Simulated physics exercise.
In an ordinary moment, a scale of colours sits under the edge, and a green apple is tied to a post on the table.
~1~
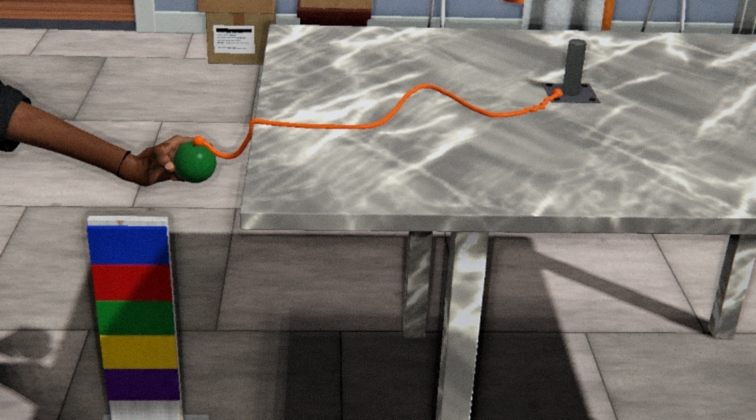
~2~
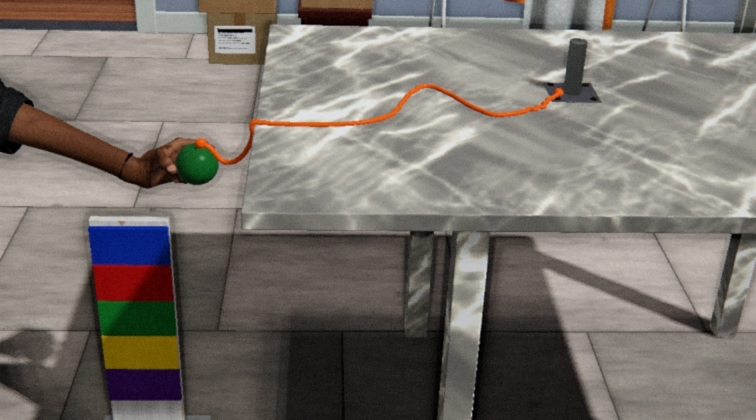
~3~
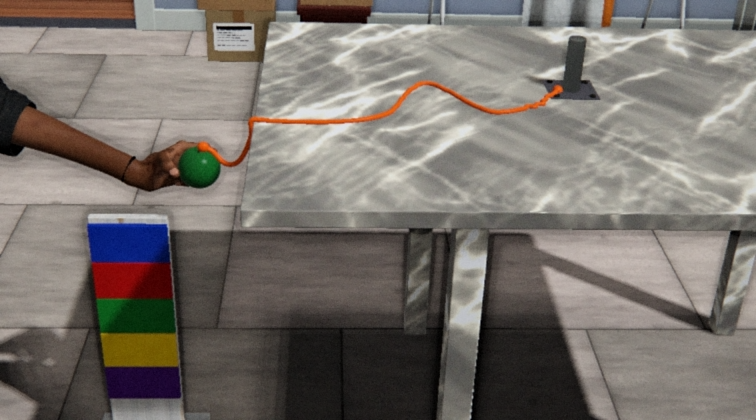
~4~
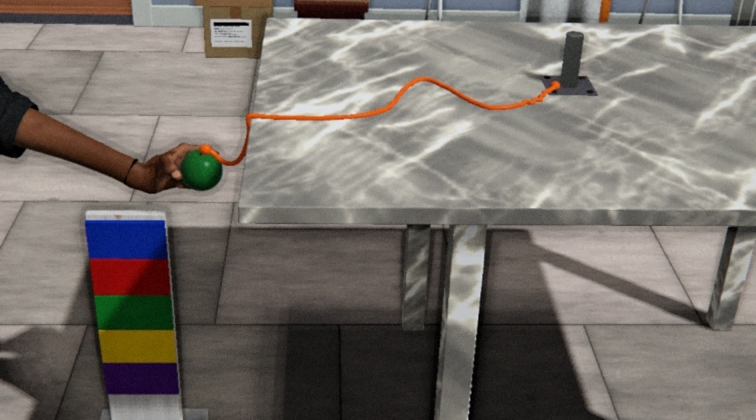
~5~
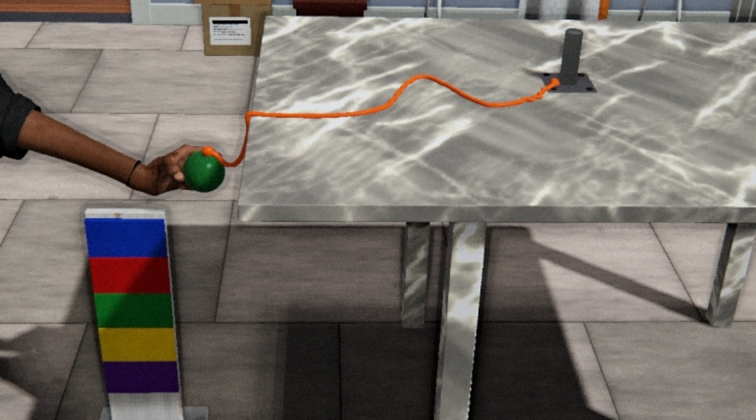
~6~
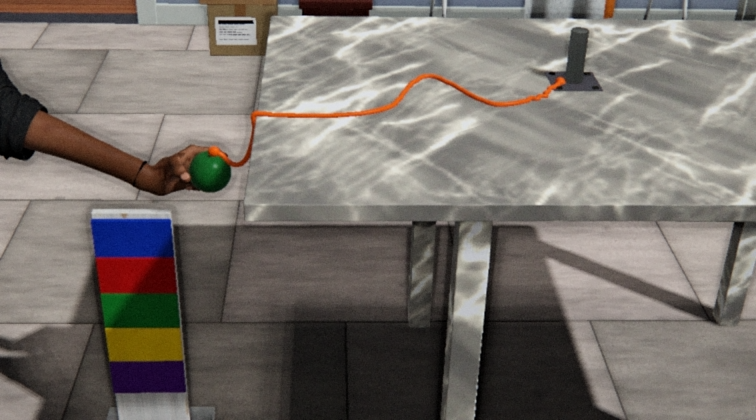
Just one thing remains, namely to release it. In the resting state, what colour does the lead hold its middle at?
Its middle is held at green.
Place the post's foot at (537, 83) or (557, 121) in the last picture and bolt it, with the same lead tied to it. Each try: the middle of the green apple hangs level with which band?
The first case gives yellow, the second gives yellow.
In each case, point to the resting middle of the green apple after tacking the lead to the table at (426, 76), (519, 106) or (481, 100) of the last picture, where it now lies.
Try 1: (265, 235); try 2: (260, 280); try 3: (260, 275).
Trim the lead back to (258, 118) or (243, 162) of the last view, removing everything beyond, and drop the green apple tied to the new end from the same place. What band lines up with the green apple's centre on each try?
Taking them in turn, you'd get blue, then red.
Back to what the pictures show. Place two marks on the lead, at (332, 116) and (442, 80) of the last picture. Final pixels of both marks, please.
(258, 146) and (382, 92), approximately.
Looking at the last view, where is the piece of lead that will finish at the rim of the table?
Approx. (375, 111).
Soon after, apple near (225, 307); level with green.
After that, apple near (297, 282); level with green.
And then, apple near (249, 301); level with green.
In the end, apple near (262, 299); level with green. The green one.
